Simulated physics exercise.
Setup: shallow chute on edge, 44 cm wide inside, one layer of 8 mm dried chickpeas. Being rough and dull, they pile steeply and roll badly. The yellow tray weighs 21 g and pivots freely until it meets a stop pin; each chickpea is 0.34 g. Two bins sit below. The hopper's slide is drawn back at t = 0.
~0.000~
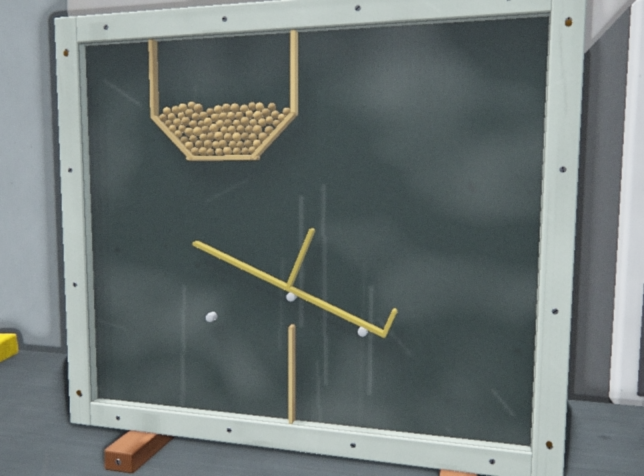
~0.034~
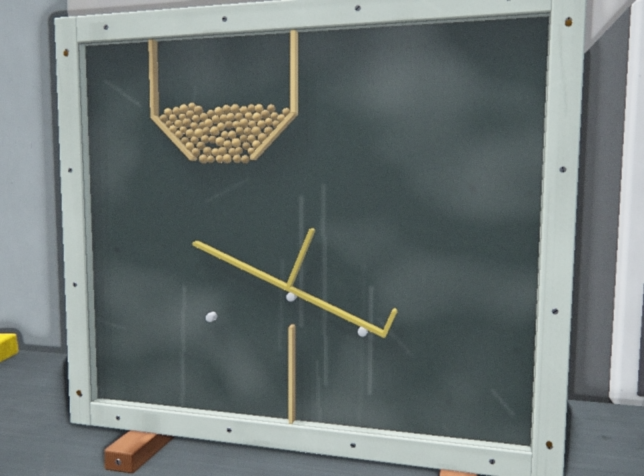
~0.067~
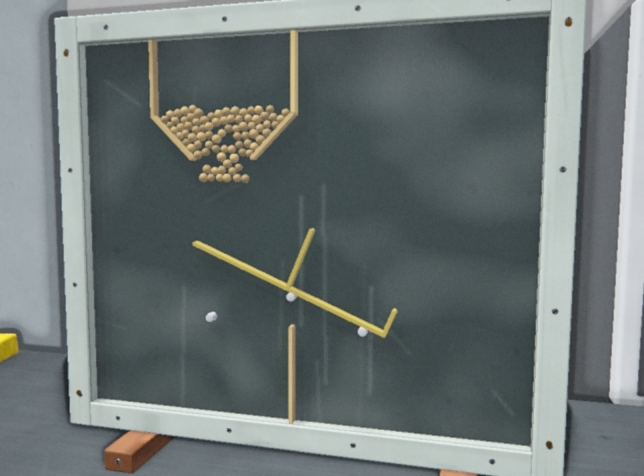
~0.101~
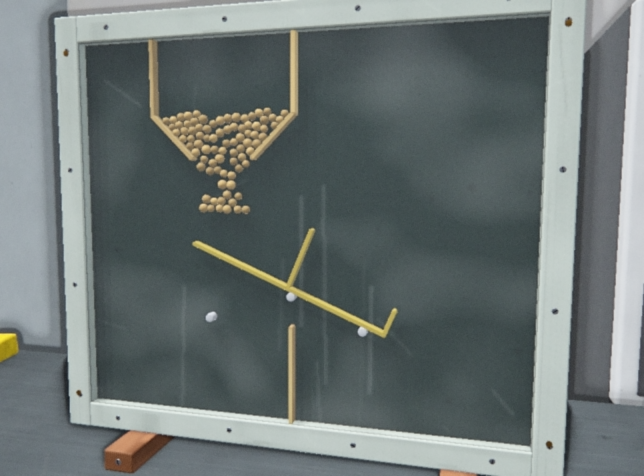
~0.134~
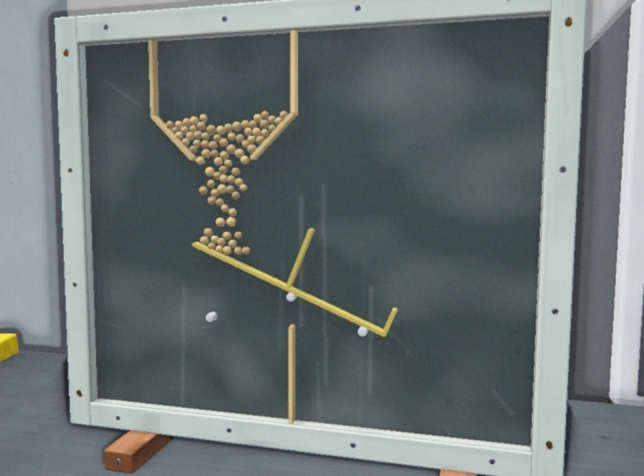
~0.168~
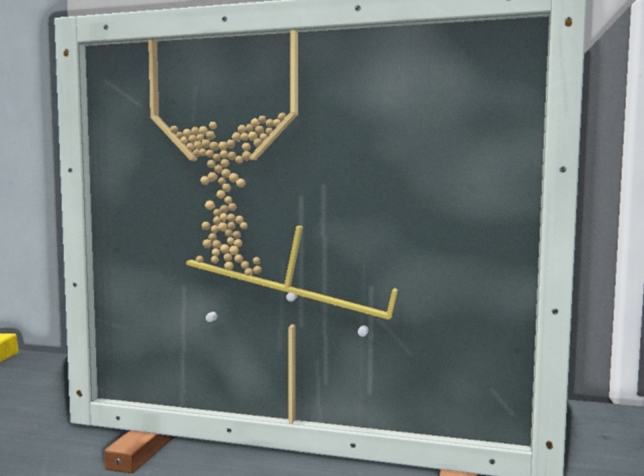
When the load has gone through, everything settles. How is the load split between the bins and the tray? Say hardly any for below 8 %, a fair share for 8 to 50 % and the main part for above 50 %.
Result: Right bin a trace at most, left bin the lion's share, tray a trace at most.
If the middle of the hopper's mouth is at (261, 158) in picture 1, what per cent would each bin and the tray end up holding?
Right bin 0, left bin 85, tray 15.
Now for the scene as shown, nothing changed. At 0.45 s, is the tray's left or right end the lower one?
That would be the left end.
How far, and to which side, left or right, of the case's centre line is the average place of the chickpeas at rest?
On average the load ends up close to 15 cm to the left of the middle.
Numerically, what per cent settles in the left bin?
Roughly 100 per cent.
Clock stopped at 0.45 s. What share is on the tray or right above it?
My estimate is around 45 in a hundred.
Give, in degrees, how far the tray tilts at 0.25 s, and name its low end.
Tilt: About 15 degrees; low end: Left.
By 0.25 s 90 % have left the hopper; tray left end down 17°; on or over it 85 %, past it to the left 0 %, to the right 0 %.
By 0.45 s 100 % have left the hopper; tray left end down 17°; on or over it 45 %, past it to the left 55 %, to the right 0 %.
Settled by 2.1 s, right bin 0 %, left bin 100 %, tray 0 %; tray left end down 17°.
